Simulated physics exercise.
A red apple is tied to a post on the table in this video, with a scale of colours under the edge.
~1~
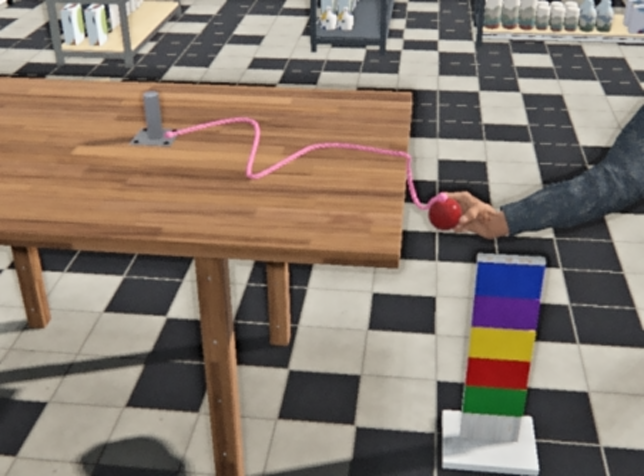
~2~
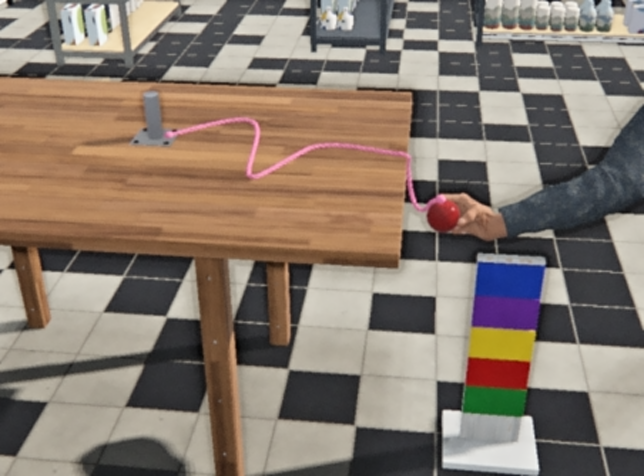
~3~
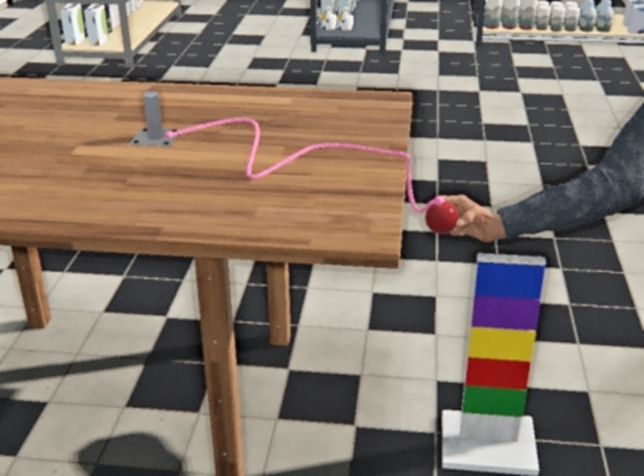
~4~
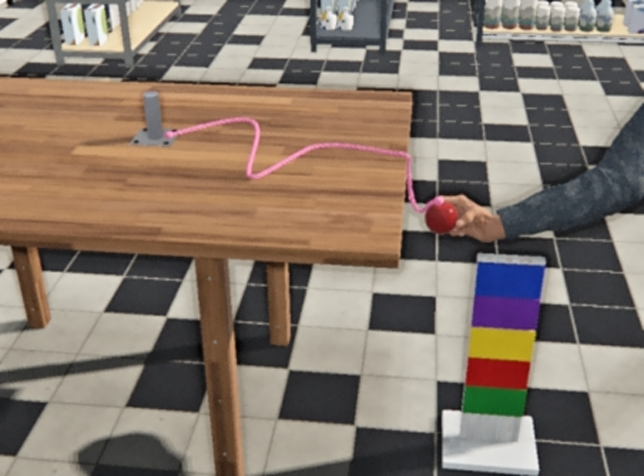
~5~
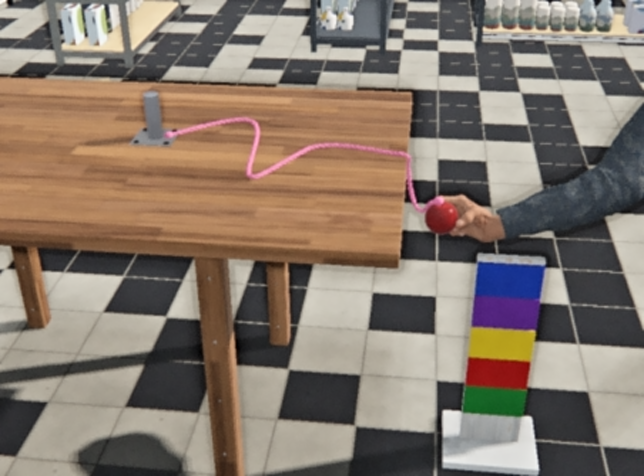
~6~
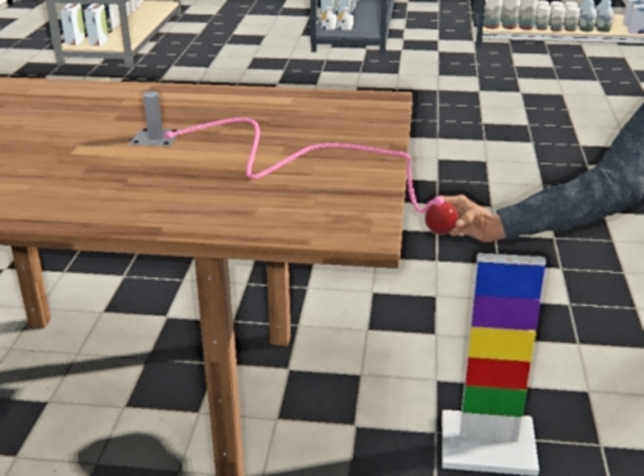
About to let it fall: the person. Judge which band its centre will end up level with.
I would say green.
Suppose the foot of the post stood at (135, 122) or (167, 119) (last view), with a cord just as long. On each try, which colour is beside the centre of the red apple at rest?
In that order: Red; green.
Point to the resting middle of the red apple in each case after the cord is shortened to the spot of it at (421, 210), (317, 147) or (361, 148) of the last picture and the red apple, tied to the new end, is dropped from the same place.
The pixels are (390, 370) for the first, (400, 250) for the second and (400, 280) for the third.
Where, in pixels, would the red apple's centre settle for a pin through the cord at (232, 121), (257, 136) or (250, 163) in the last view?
They end up at (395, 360), (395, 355) and (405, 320).
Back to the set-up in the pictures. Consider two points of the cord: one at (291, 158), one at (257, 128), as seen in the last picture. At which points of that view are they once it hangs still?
You'll find the first mark at (405, 197) and the second mark at (277, 146).
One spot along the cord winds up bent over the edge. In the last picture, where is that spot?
(264, 174), give or take.
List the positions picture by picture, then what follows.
The first picture shows red apple (445, 214); blue (509, 282); purple (505, 314); yellow (501, 345); red (498, 374); green (494, 403).
The second picture shows red apple (443, 216); cord through (205, 126) (257, 134) (249, 175) (311, 148) (396, 154).
The third picture shows red apple (442, 217).
The fourth picture shows red apple (441, 218); cord through (205, 126) (257, 134) (249, 175) (311, 148) (396, 154).
The fifth picture shows red apple (441, 218).
The sixth picture shows red apple (441, 218); cord through (205, 126) (257, 134) (249, 175) (311, 148) (396, 154).
Early on, apple near (399, 350); level with red.
Midway, apple near (398, 376); level with green.
Finally, apple near (391, 379); level with green. At green.
